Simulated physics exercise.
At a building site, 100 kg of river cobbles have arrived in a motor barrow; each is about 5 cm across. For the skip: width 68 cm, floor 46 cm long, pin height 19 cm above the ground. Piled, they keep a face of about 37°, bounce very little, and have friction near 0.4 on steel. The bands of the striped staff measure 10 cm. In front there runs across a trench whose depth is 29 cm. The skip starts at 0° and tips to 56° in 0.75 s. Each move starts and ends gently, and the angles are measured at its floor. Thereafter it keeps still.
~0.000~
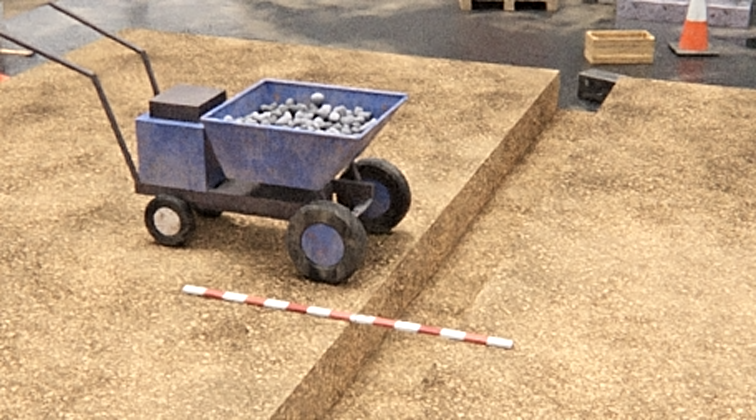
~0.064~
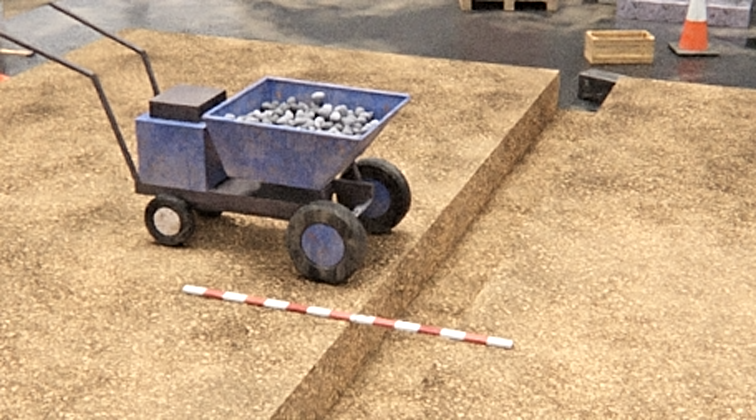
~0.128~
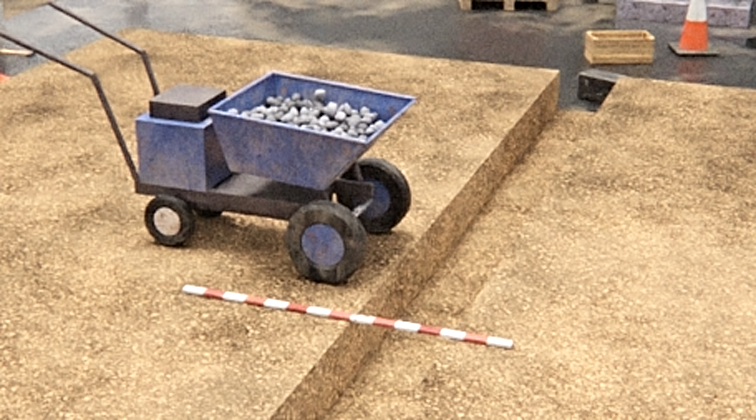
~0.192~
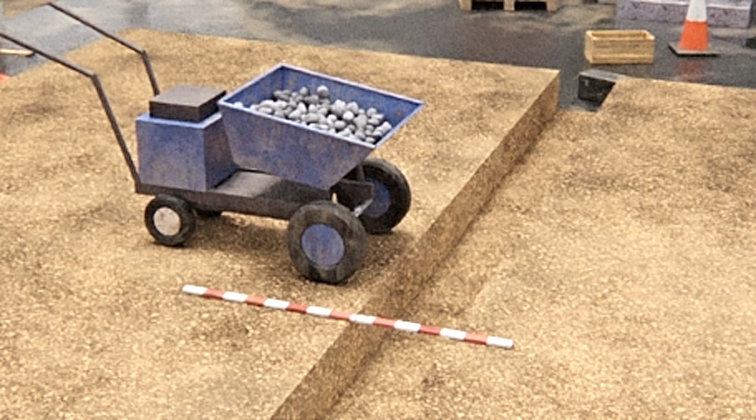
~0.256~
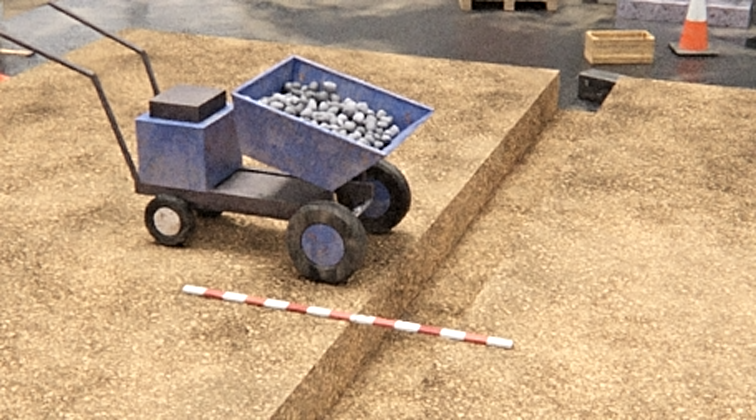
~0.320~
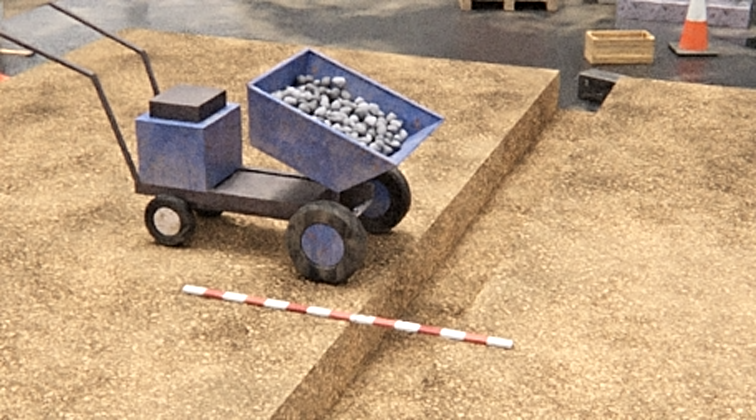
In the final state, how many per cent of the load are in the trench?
About 22 per cent are in the trench in the final state.
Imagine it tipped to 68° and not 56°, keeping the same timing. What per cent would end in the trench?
It would be near 45 per cent.
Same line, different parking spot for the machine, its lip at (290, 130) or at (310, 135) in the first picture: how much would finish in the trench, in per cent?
The first start gives about 40 per cent, the second about 40.
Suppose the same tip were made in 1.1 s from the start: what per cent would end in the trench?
Roughly 25 per cent would.
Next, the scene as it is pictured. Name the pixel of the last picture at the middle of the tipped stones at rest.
(498, 274).
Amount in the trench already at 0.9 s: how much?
By that point it's something like 0 in a hundred.
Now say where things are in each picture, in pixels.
In the first picture, the skip is at 0°, its lip at (357, 139); the top of the load is at (315, 113).
The second picture shows lip at (360, 140), floor tilted 1°, highest stones at (312, 111); the stones move at 0.3 m/s on average.
The third picture shows lip at (366, 143), floor tilted 4°, highest stones at (314, 108); the stones move at 0.5 m/s on average.
The fourth picture shows lip at (375, 148), floor tilted 9°, highest stones at (296, 101); the stones move at 0.7 m/s on average.
The fifth picture shows lip at (386, 156), floor tilted 15°, highest stones at (301, 94); the stones move at 0.8 m/s on average.
In the sixth picture, the skip is at 22°, its lip at (397, 165); the top of the load is at (306, 86); the stones move at 0.9 m/s on average.
After 0.6 s the floor is at 47°; 100 % in the skip; the foremost stones are at (412, 185).
After 0.9 s the floor is at 56°; 97 % in the skip, 2 % in the trench, 1 % past the trench; the foremost stones are at (484, 227).
After 1.2 s the floor is at 56°; 71 % in the skip, 9 % in the trench, 20 % past the trench; the foremost stones are at (572, 280).
After 3.2 s the floor is at 56°; 55 % in the skip, 22 % in the trench, 23 % past the trench; the foremost stones are at (646, 298).
